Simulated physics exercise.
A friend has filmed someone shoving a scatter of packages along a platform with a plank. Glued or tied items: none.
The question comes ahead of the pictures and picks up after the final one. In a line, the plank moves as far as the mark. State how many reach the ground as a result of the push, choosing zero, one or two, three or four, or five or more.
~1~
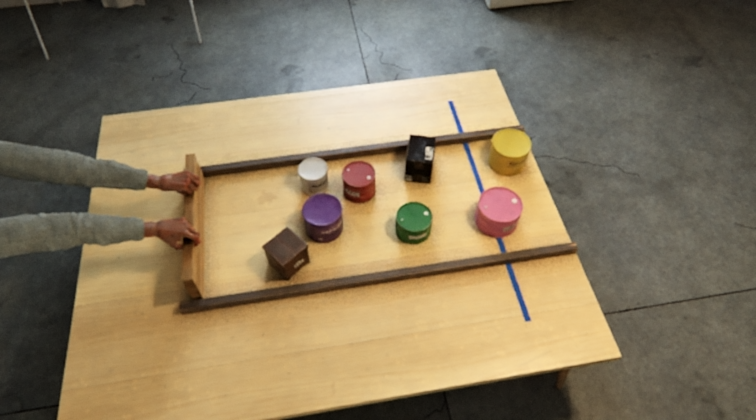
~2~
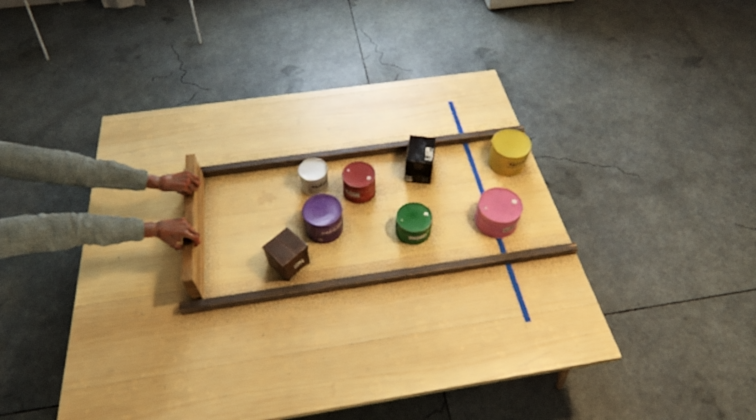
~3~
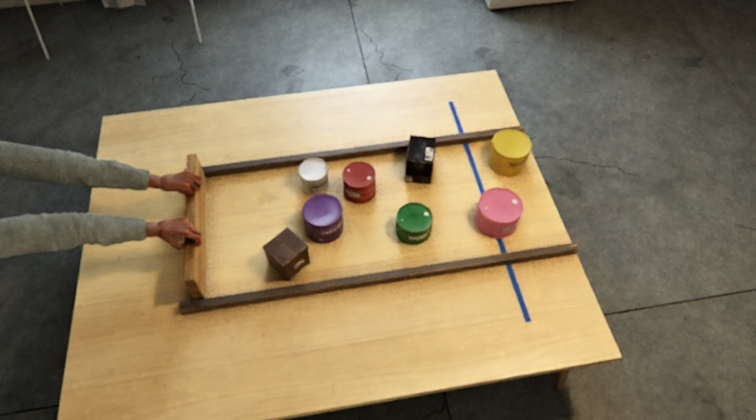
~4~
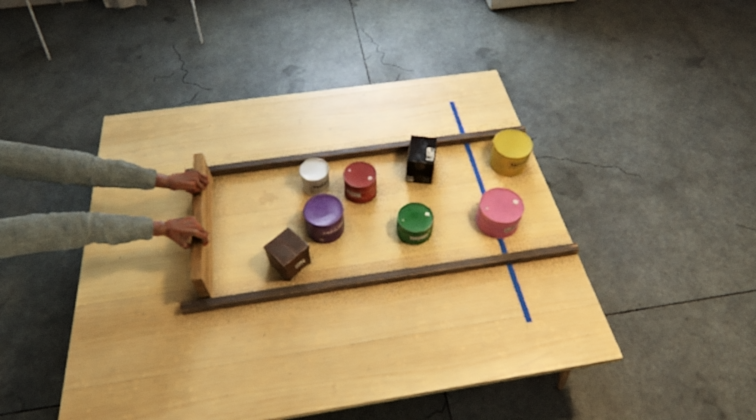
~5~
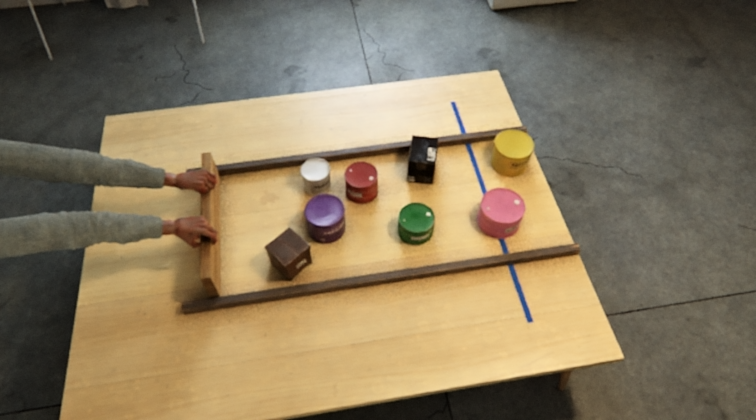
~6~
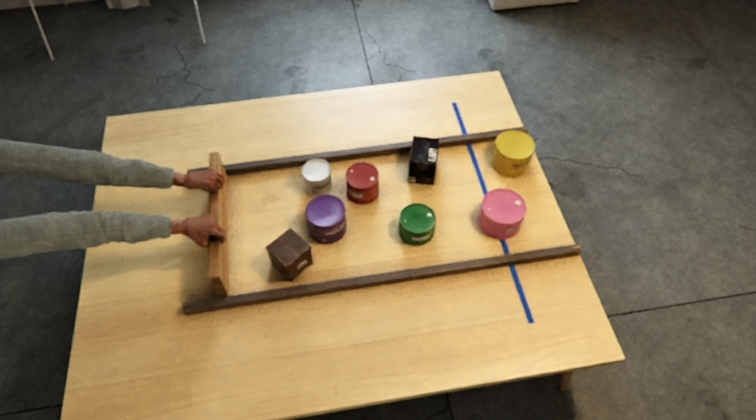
One or two reach the ground.
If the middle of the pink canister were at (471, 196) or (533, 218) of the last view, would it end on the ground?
Place by place, it stays put; slips off.
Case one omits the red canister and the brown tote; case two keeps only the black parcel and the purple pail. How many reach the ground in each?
The answer is 1 and then 0.
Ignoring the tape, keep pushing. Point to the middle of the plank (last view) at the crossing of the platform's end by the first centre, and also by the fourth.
The middle sits near (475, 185) at the first moment and near (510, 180) at the second.
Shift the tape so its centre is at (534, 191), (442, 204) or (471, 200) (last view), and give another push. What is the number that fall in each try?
6, 0, 0.
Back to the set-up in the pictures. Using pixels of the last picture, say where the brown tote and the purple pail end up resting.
They come to rest around (522, 232) and (515, 203).
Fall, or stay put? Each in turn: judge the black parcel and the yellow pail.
At the finish the black parcel is still up there, and the yellow pail is gone.
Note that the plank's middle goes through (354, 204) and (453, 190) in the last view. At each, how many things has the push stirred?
4 by the first point, 8 by the second.
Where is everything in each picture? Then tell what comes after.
The first frame shows yellow pail (509, 153); pink canister (498, 212); black parcel (420, 159); plank (194, 224); tape (484, 196).
The second frame shows pink canister (498, 213); purple pail (323, 219).
The third frame shows black parcel (420, 160); brown tote (287, 255).
The fourth frame shows yellow pail (510, 153); green canister (415, 224).
The fifth frame shows pink canister (501, 213); red canister (362, 183).
The sixth frame shows yellow pail (513, 154); pink canister (502, 214); black parcel (424, 161); plank (219, 222); tape (487, 197).
A little later, none off yet; yellow pail at rest near (513, 154); pink canister at rest near (502, 214); black parcel at rest near (424, 161).
Next, none off yet; yellow pail at rest near (513, 154); pink canister at rest near (502, 214); black parcel shifted a little near (434, 158).
When it is over, the number that fall off is one or two; down, yellow pail.
